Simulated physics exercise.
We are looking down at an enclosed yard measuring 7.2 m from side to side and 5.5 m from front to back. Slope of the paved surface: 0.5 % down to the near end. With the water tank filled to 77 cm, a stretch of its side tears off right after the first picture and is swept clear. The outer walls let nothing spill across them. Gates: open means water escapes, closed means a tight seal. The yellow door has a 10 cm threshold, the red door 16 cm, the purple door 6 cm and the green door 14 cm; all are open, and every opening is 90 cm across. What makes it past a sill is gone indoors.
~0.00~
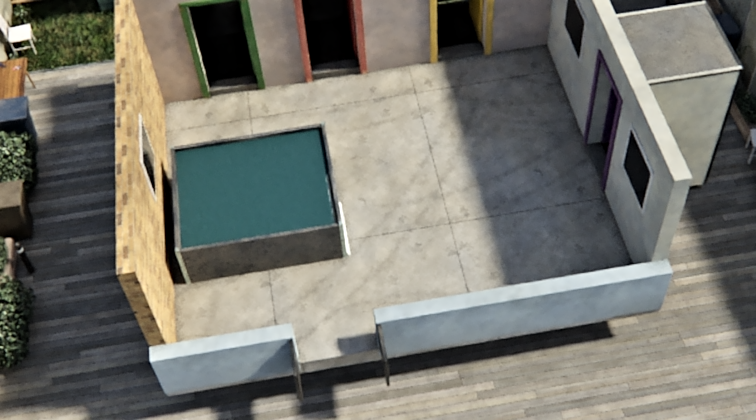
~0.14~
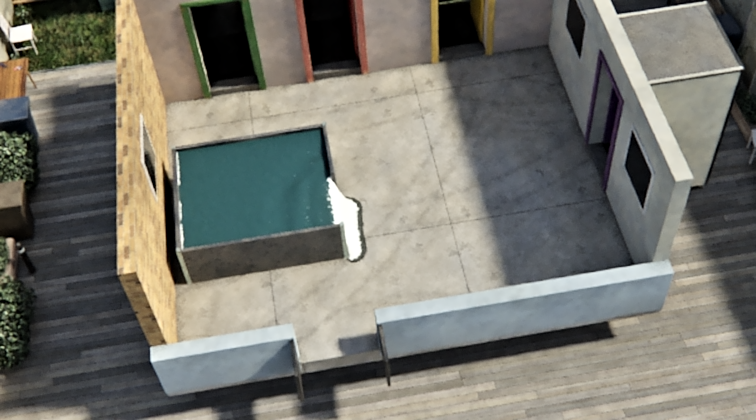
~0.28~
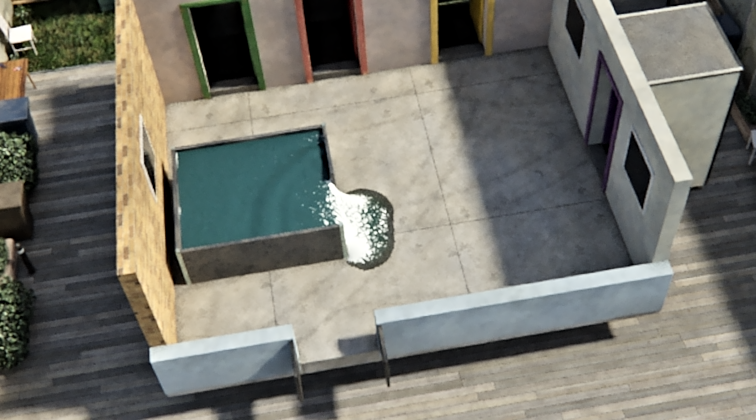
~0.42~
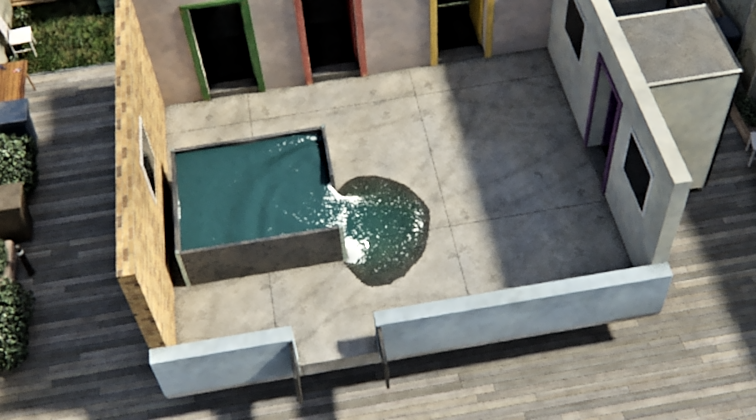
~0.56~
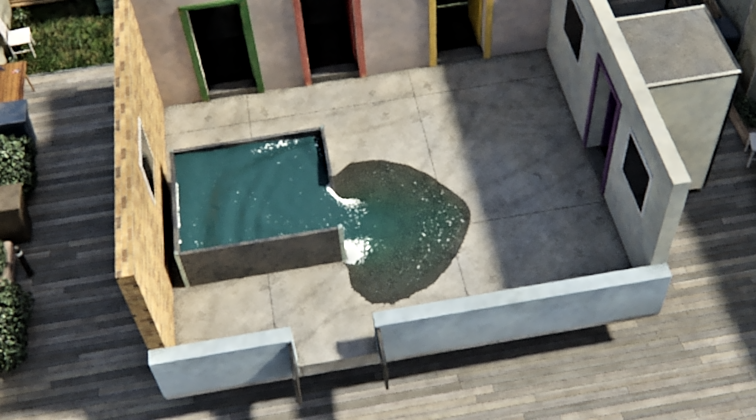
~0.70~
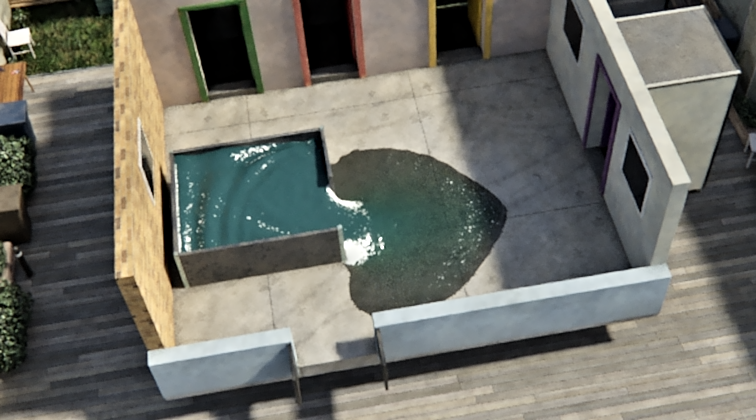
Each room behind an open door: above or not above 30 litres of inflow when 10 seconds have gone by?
Yellow door: Above, red door: Not above, purple door: Above, green door: Not above.
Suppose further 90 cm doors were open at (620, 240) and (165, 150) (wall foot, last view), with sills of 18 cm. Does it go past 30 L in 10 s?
Well, the first one ends up on the high side, the second one on the low side.
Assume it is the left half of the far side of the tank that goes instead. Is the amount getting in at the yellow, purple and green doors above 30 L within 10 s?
Then: Yellow short of it, purple beyond it, green beyond it.
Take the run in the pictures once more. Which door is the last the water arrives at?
The green door is last.
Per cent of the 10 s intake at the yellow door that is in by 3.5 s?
I'd say close to 0 percent.
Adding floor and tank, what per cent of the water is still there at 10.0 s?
Some 88 out of every hundred parts.
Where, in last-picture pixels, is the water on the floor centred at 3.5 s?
Balance point at about (390, 217).
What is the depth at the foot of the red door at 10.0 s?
Looks like about 6.5 cm at that spot.
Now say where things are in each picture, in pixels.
The first frame shows still water, 77 cm deep, in the water tank at (254, 188).
In the second frame, the front is at (359, 256), 0.6 m from the gap at (338, 218); 0.3 m2 of floor is under water; 77 cm left at the back of the water tank.
In the third frame, water pours out at (338, 221) and has run 0.9 m, to (381, 199); typically 12 cm deep outside, 77 cm at the water tank's back.
In the fourth frame, the front is at (423, 208), 1.4 m from the gap at (338, 224); 2.2 m2 of floor is under water; 77 cm left at the back of the water tank.
In the fifth frame, the front is at (465, 217), 2.1 m from the gap at (337, 224); 4.1 m2 of floor is under water; 77 cm left at the back of the water tank.
In the sixth frame, the front is at (501, 214), 2.7 m from the gap at (336, 225); 6.0 m2 of floor is under water; 73 cm left at the back of the water tank.
After 1.4 s water covers 45 % of the floor and is deepest (44 cm) near (349, 236); yellow door not reached, red door not reached, purple door 9 cm at the sill, 2 L in, green door not reached.
After 2.2 s water covers 50 % of the floor and is deepest (49 cm) near (631, 285); yellow door not reached, red door not reached, purple door 18 cm at the sill, 68 L in, green door not reached.
After 3.5 s water covers 55 % of the floor and is deepest (31 cm) near (551, 299); yellow door 7 cm at the sill, 0 L in, red door not reached, purple door 22 cm at the sill, 215 L in, green door not reached.
After 6.0 s water covers 75 % of the floor and is deepest (26 cm) near (532, 56); yellow door 18 cm at the sill, 22 L in, red door 6 cm at the sill, 0 L in, purple door 13 cm at the sill, 315 L in, green door not reached.
After 10.0 s water covers 95 % of the floor and is deepest (16 cm) near (166, 150); yellow door 11 cm at the sill, 68 L in, red door 7 cm at the sill, 0 L in, purple door 11 cm at the sill, 411 L in, green door 7 cm at the sill, 0 L in.
